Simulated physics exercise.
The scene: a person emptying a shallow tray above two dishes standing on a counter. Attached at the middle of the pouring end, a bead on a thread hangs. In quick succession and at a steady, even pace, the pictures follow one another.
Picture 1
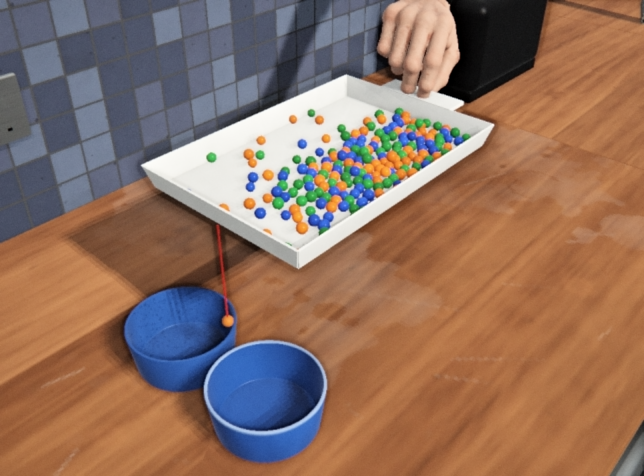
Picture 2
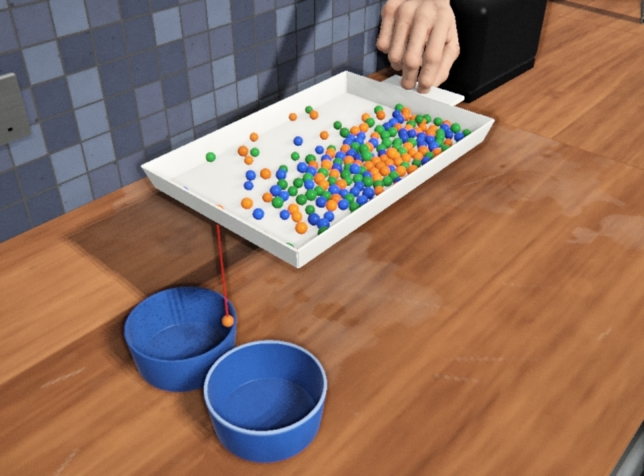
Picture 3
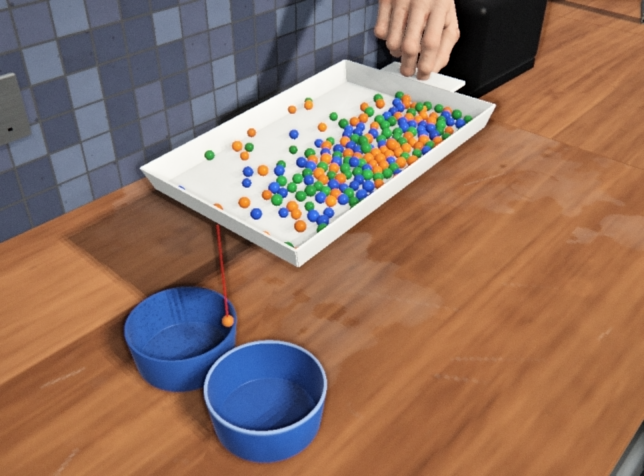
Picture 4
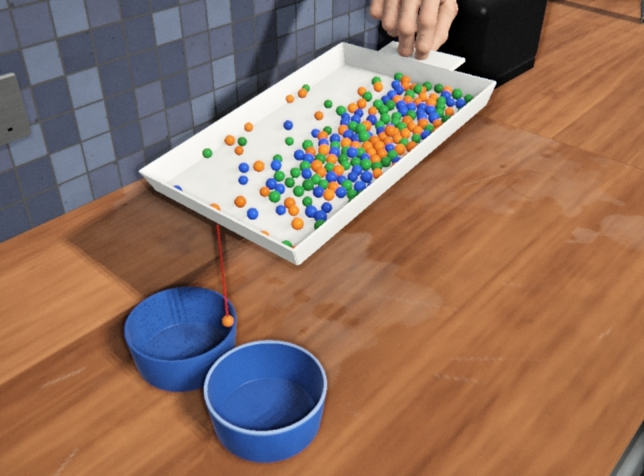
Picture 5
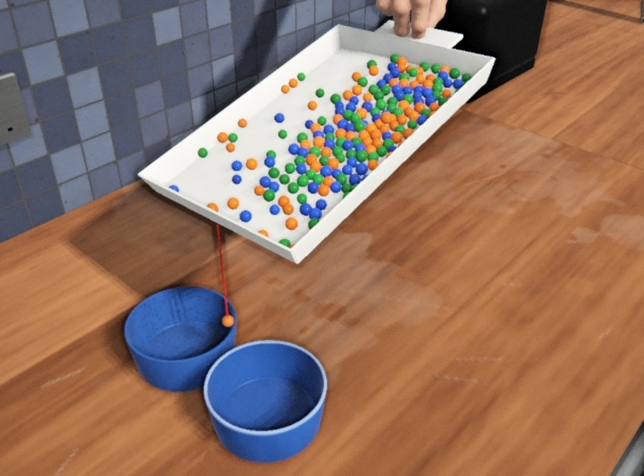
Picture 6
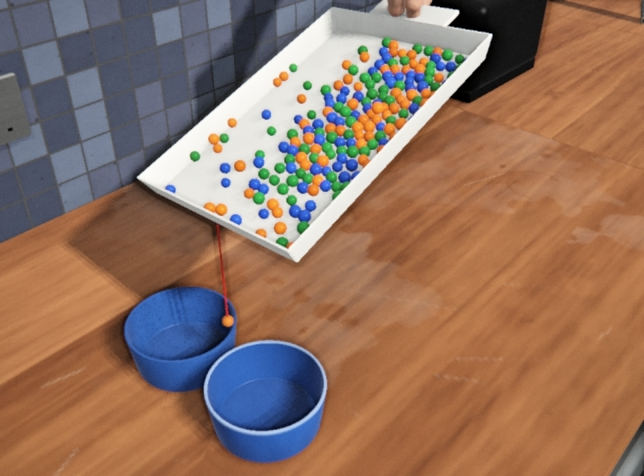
A hand steadily raised the back of a white tray of orange, green and blue beads above two blue bowls on a wooden counter, and the beads began sliding toward the lower end.
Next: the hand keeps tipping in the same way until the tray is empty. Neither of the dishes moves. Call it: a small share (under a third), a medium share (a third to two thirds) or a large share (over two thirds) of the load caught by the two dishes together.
Medium.
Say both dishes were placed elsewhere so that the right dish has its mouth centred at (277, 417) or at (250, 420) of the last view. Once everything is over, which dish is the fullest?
First try: The left-hand one. Second try: The left-hand one.
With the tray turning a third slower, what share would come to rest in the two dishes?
It would be some 60 in a hundred.
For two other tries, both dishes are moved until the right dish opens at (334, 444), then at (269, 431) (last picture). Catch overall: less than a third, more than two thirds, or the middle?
In order of the places: Below one third, then the middle third.
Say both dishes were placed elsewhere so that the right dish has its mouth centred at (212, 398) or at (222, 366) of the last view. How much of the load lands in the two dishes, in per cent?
Approximately 90 percent, followed by approximately 80 percent.
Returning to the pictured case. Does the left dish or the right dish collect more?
Fuller: The left-hand dish.
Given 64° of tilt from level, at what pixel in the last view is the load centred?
Close to (185, 207).
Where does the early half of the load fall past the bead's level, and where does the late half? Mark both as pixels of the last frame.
Roughly (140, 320) first, then roughly (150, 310).
Soon, tray tipped steeply; most on the tray; a stray few in the right dish; a stray few in the left dish; a stray few outside both; about a quarter in the air.
A while on, tray tipped past a quarter turn; a small part on the tray; a stray few in the right dish; about half in the left dish; about a third outside both; a small part in the air.
Towards the end, tray tipped past a quarter turn; a stray few in the right dish; about half in the left dish; about half outside both.
Finally, tray tipped past a quarter turn; a stray few in the right dish; about half in the left dish; about half outside both.
